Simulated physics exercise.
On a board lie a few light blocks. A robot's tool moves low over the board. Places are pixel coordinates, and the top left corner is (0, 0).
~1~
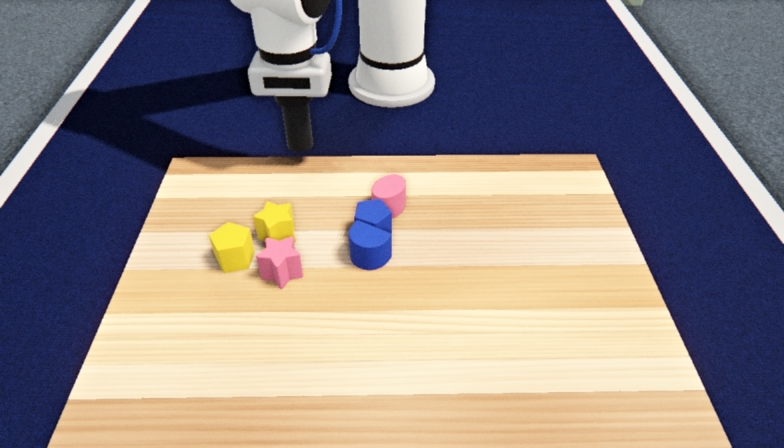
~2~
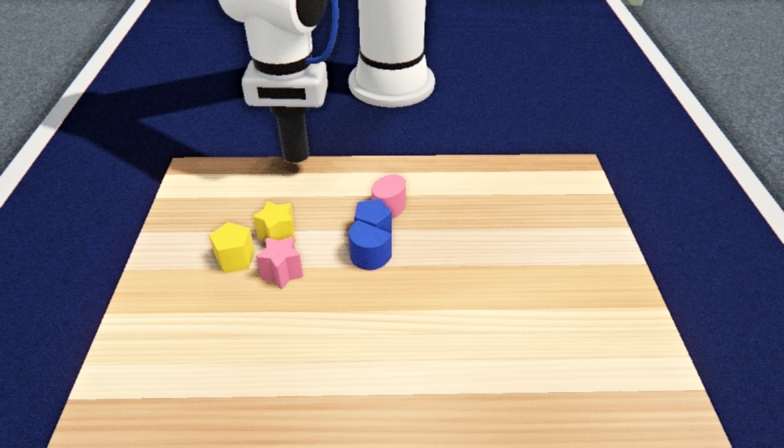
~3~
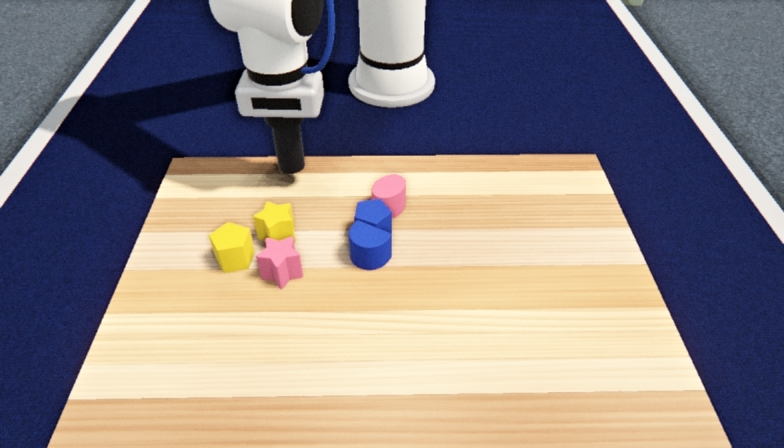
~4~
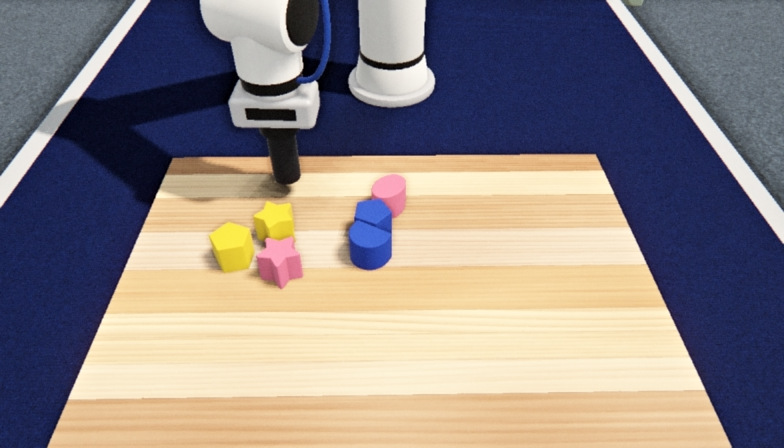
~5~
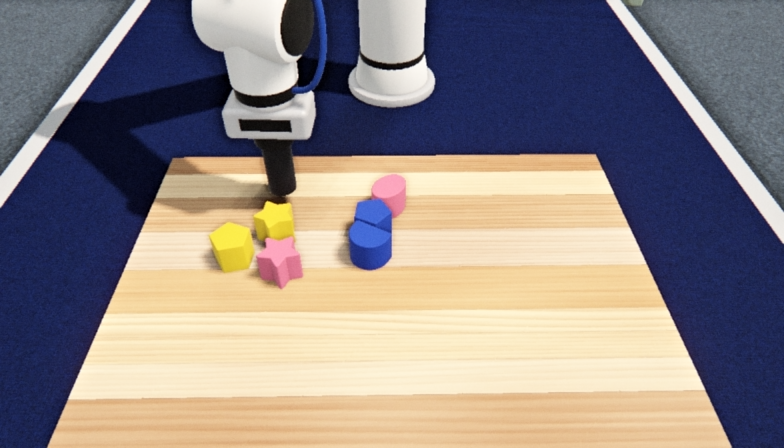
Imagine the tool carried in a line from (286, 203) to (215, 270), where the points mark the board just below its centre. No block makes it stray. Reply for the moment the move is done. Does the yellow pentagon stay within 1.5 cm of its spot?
Answer: No.
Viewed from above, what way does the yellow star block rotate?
Seen from above, counterclockwise.
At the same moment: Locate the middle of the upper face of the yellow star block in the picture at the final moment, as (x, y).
I'd expect the centre of its top face to be at (263, 226).
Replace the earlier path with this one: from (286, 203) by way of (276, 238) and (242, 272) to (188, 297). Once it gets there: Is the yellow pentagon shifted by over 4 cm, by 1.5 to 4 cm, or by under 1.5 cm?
Net shift: Above 4 cm.
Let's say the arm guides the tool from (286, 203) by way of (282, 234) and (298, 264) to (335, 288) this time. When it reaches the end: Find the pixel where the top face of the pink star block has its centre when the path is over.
I'd place it at (271, 300), taking the centre of its top.
The first path, step by step. One third of the way, tool (260, 209); yellow star block (272, 219), turned 30° anticlockwise.
Two thirds of the way, tool (236, 231); yellow pentagon (220, 247); yellow star block (263, 226), turned 90° anticlockwise.
At the end, tool (210, 255); yellow pentagon (200, 273), turned 35° anticlockwise; yellow star block (263, 226), turned 90° anticlockwise; pink star block still.
